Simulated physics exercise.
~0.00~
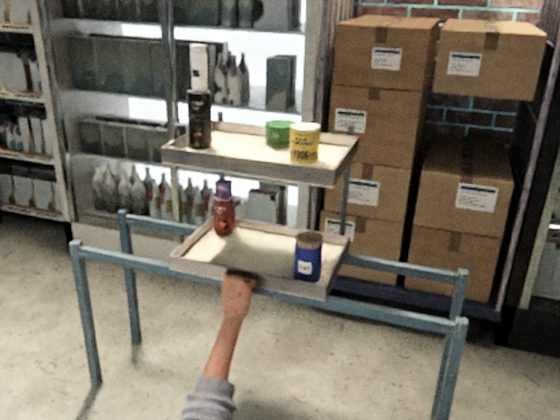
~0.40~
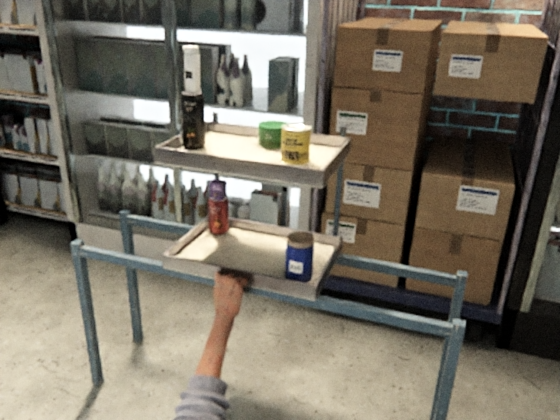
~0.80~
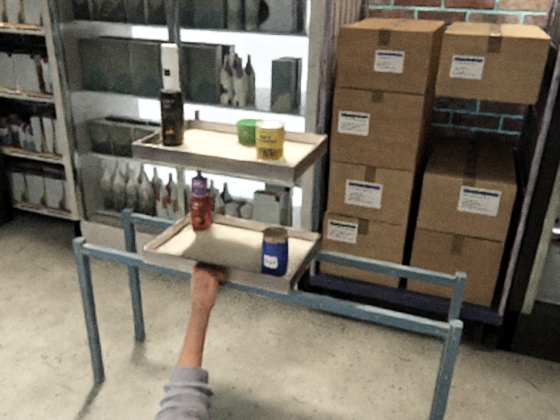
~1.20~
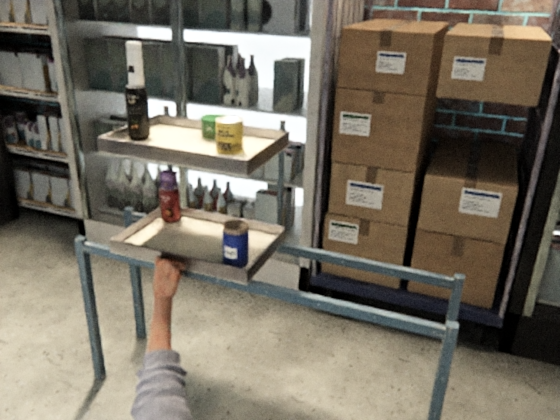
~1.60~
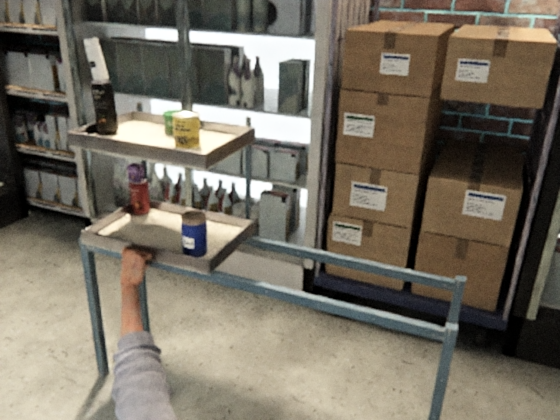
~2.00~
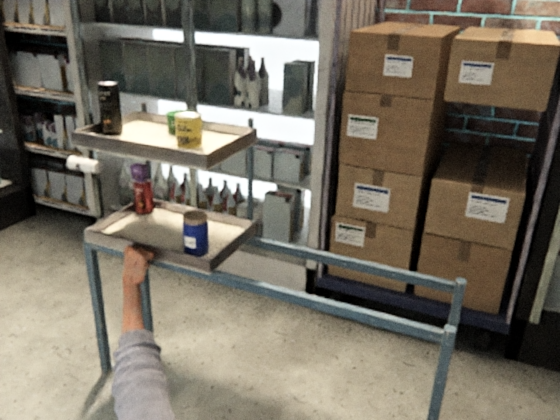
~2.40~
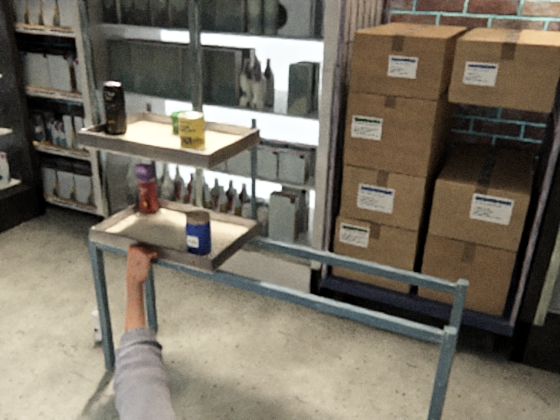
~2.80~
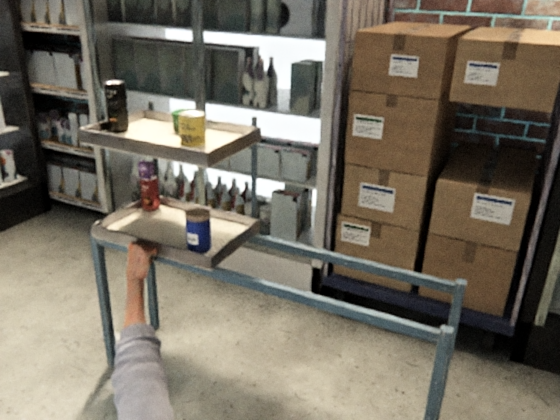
The clip opens on a two-level tray resting on blue rails in a storeroom, holding a white shaker, a black can, a green tub and a yellow tin above, with a red can and a blue jar below. A hand at the lower level's front edge moves along as the tray slides left, gathering pace. As the tray reaches the left end, the white shaker leans outward while the other containers stay standing. It tips over the upper level's left edge and drops beside the rails. The tray stays at the left, the shaker down off it and the rest still aboard.
